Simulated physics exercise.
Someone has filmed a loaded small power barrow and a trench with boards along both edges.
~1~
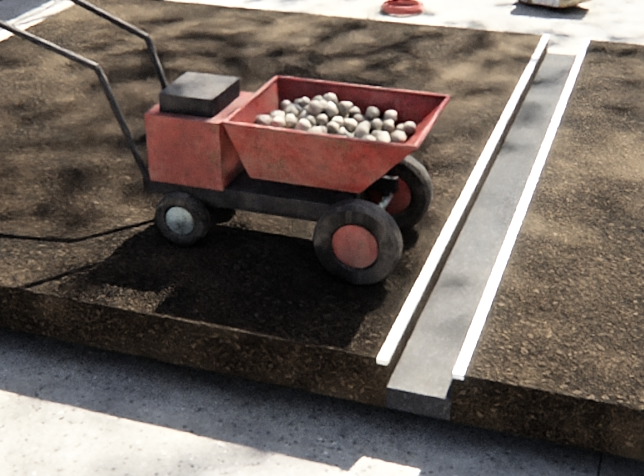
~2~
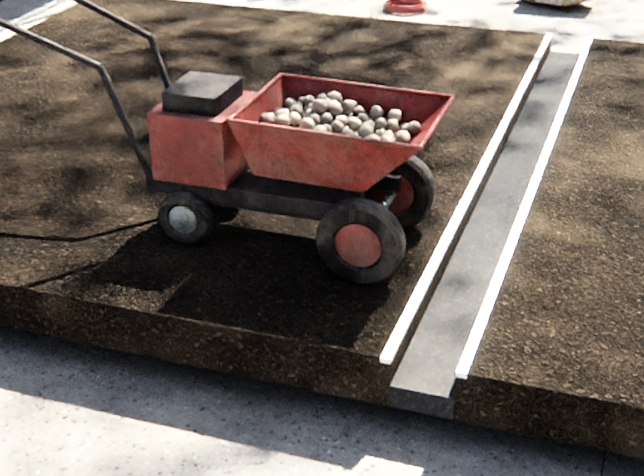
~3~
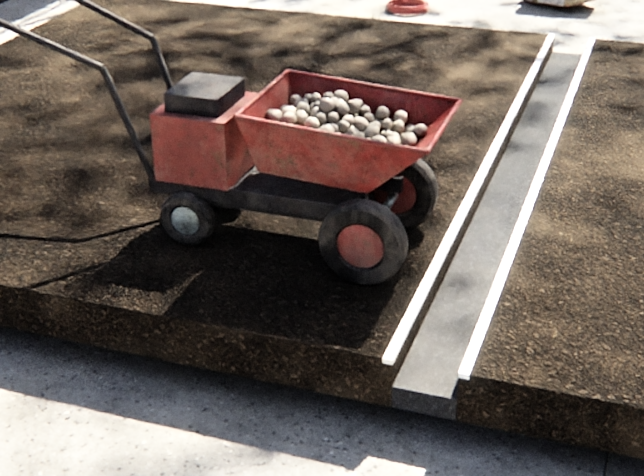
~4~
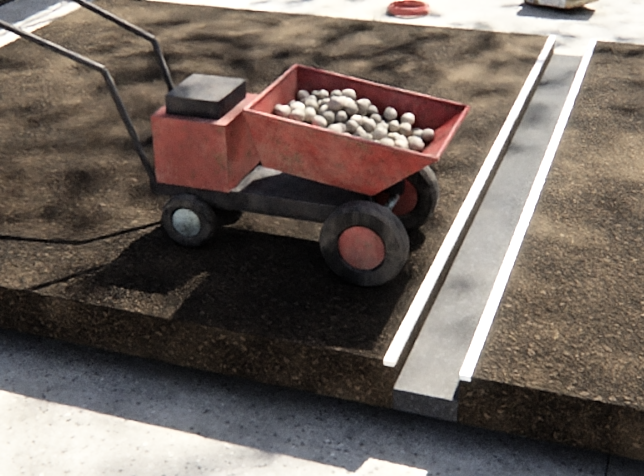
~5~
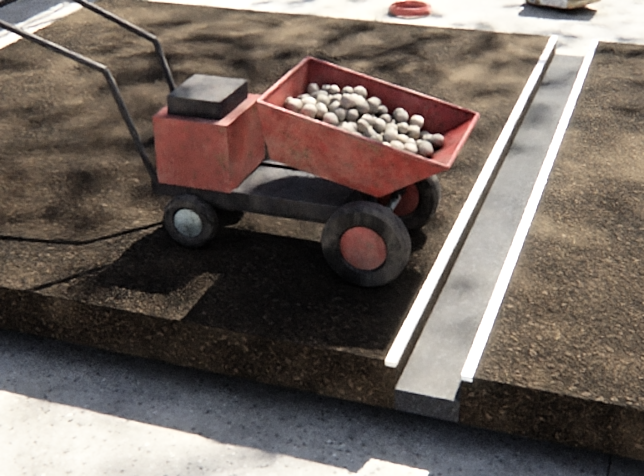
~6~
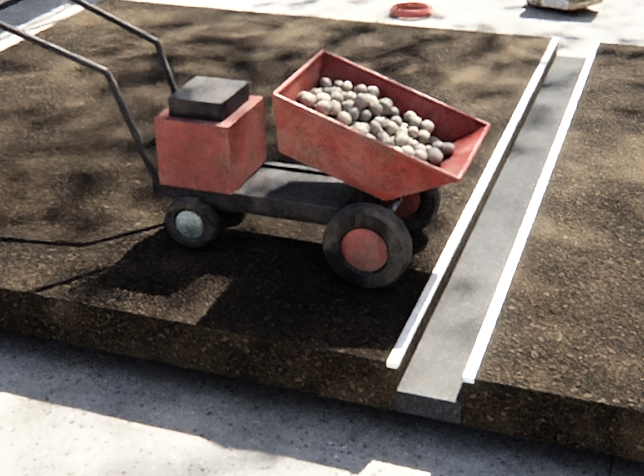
On a raised bed of dark, gritty ground beside pale paving, seen from above at an angle in dappled sunlight, a trench runs between two white-edged boards. To its left stands a small red power barrow with black handles at the left and a skip full of pale, rounded pebbles. The skip starts level, then tilts steadily towards the trench, its back end rising, while the view shifts very slightly.
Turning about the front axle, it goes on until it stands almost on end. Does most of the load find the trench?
No.
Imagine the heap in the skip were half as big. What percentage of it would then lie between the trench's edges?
Roughly 0 %.
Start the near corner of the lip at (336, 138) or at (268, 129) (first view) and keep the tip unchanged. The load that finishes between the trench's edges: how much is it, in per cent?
Roughly 70 per cent at the first spot and 40 per cent at the second.
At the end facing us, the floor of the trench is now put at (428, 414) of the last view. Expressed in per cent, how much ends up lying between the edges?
Roughly 0 in a hundred.
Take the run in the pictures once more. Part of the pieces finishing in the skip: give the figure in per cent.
Around 15 in a hundred.
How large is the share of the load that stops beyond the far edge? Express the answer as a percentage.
Share of load: Near 80 %.
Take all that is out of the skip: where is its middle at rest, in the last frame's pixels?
Close to (571, 279) in the last view.
Soon after the last picture, skip tipped steeply; all in the skip.
A little later, skip tipped right over; about two thirds in the skip; about a third beyond it; a stray few falling.
Later still, skip tipped right over; about a quarter in the skip; a stray few in or heaped over the trench; most beyond it.
By the end, skip tipped right over; about a quarter in the skip; a stray few in or heaped over the trench; most beyond it.
